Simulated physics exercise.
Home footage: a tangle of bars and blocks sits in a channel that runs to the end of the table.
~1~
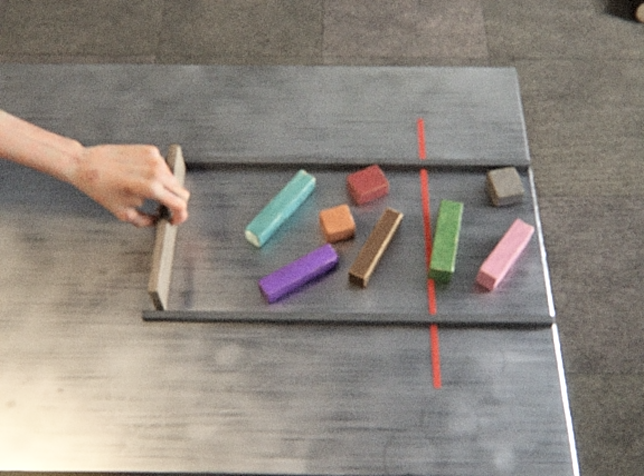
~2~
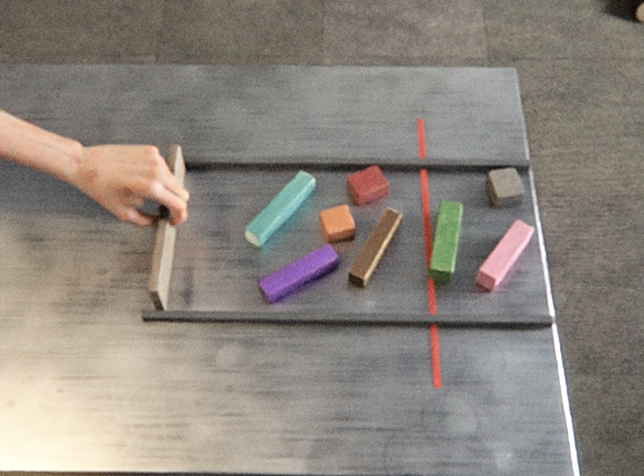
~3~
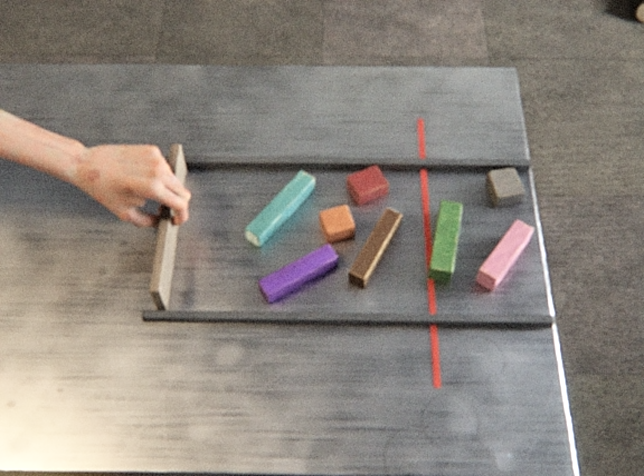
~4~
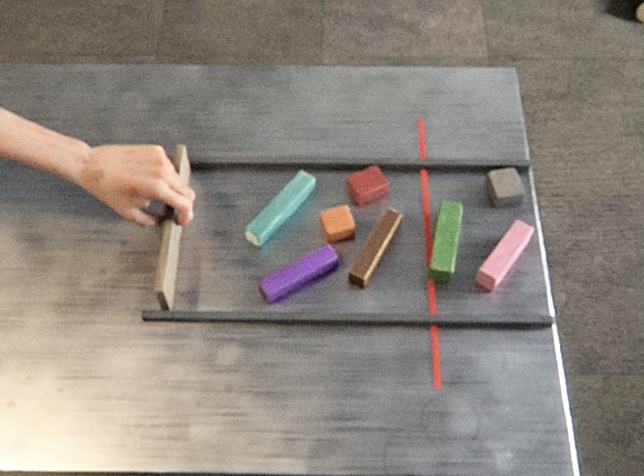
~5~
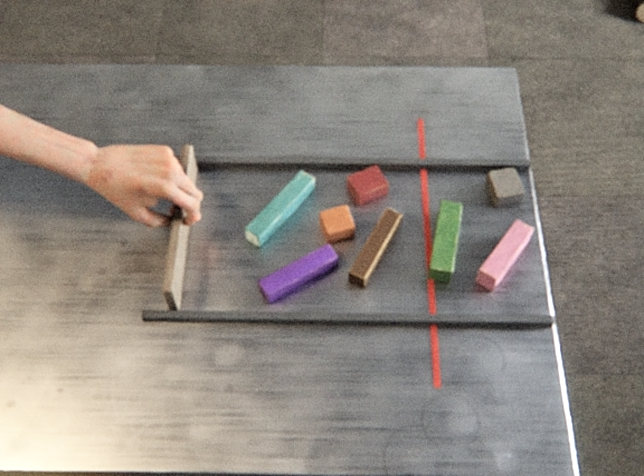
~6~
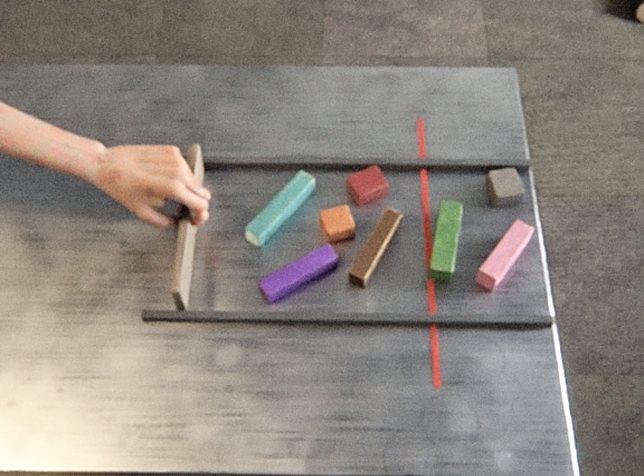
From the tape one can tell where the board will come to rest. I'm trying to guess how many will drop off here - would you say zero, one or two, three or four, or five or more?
I'd say zero.
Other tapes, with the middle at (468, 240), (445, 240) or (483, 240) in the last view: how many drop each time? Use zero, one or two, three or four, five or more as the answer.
Run 1 - just one or two; run 2 - zero; run 3 - three to four.
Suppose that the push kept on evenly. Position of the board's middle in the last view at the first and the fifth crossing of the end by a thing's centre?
The middle is near (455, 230) first and near (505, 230) after.
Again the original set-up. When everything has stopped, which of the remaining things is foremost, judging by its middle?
The pink bar is it.
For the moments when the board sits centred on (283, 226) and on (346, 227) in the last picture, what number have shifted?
2 by the first point, 5 by the second.
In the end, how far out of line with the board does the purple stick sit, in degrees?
The angle is about 15 degrees.
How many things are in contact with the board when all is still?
2 end up touching it.
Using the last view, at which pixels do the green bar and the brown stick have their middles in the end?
Approximately (503, 247) for one, approximately (479, 255) for the other.
Soon after, none off yet; grey block at rest near (505, 187); pink bar at rest near (505, 255); green bar at rest near (445, 241).
At rest, the number that fall off is zero.
